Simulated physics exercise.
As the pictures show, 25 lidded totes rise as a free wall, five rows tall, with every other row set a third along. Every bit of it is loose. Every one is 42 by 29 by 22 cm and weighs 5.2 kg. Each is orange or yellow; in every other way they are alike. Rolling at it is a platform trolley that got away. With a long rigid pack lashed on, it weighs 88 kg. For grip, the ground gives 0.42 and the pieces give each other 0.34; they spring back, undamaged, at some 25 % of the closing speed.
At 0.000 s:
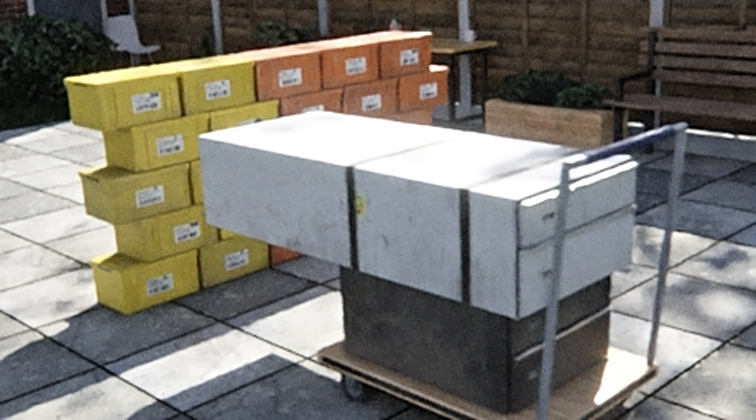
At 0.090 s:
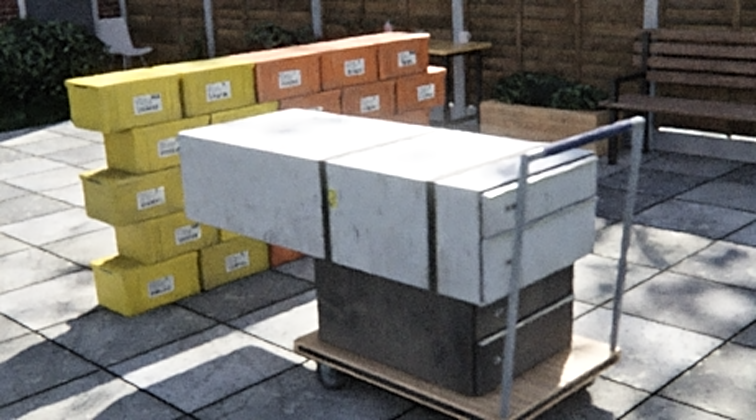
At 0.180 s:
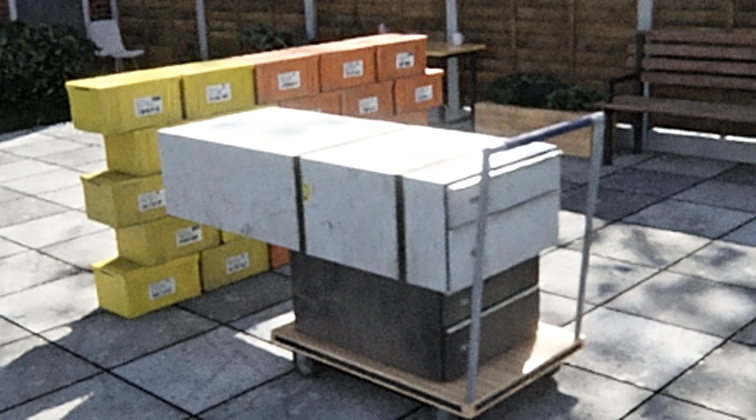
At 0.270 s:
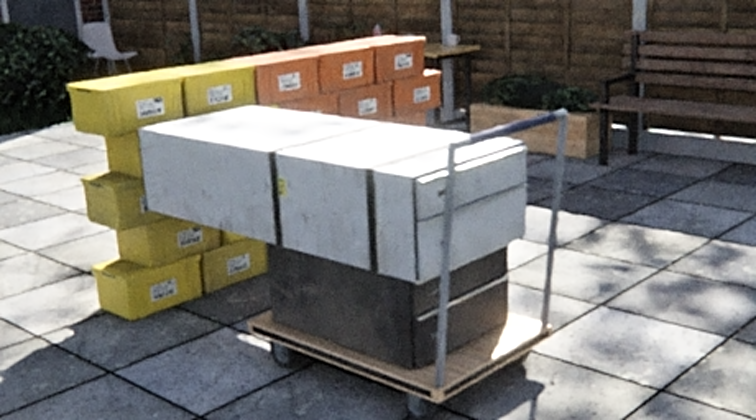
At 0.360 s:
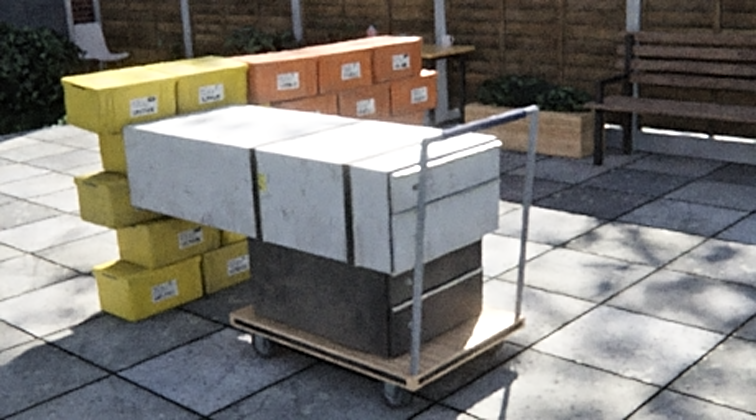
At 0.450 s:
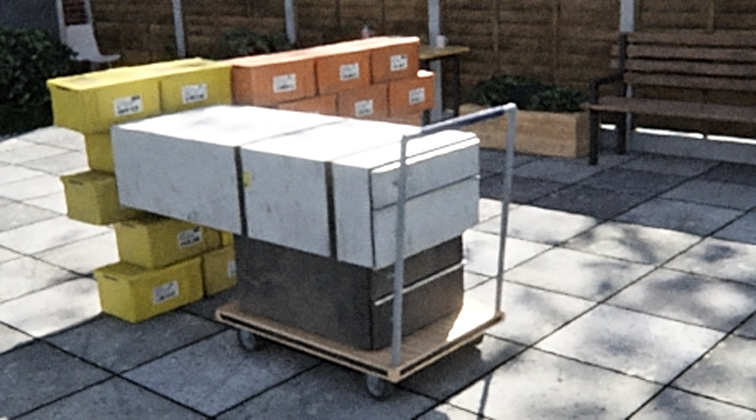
On a sunlit paved patio, a platform trolley carrying long white boxes rolled leftward to a wall of stacked yellow and orange boxes, then pushed in, nudging the upper yellow ones left and tilting them slightly.
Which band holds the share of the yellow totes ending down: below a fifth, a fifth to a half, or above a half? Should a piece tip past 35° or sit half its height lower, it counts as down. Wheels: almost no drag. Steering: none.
Above a half.
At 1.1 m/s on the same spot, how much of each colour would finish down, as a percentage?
Result - yellow: 70%; orange: 10%.
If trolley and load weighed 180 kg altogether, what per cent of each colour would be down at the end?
The split would be yellow 60, then orange 0 per cent.
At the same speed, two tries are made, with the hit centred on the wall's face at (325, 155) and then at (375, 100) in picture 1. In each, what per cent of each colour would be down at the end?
Down by colour - yellow: 60%, then 0%; orange: 70%, then 60%.
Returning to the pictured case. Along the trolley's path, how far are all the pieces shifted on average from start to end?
Roughly 35 cm.
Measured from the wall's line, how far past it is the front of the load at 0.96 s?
Roughly 70 cm past it.
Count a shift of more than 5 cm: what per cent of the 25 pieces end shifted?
I get 45 %.
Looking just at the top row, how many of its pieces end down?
That makes 2 in total.
After 0.54 s, load 27 cm past the wall's line, still rolling; none of the 10 yellow totes down (0 of 25 in all colours); top yellow tote leaning 10°; top orange tote shifted 50 mm.
After 0.72 s, load 45 cm past the wall's line, still rolling; 6 of the 10 yellow totes down (6 of 25 in all colours); top yellow tote leaning 41°, 20 cm lower; top orange tote shifted 10 cm.
After 0.96 s, load 68 cm past the wall's line, still rolling; 7 of the 10 yellow totes down (7 of 25 in all colours); top yellow tote on its side; top orange tote shifted 10 cm.
After 1.26 s, load 87 cm past the wall's line, still rolling; 7 of the 10 yellow totes down (7 of 25 in all colours); top yellow tote on its side; top orange tote shifted 11 cm.
At rest (1.9 s), load 91 cm past the wall's line, stopped; 7 of the 10 yellow totes down (7 of 25 in all colours); top yellow tote on its side; top orange tote shifted 12 cm. That is 70 per cent. As the last picture would show them, middles, top orange tote near (253, 80).
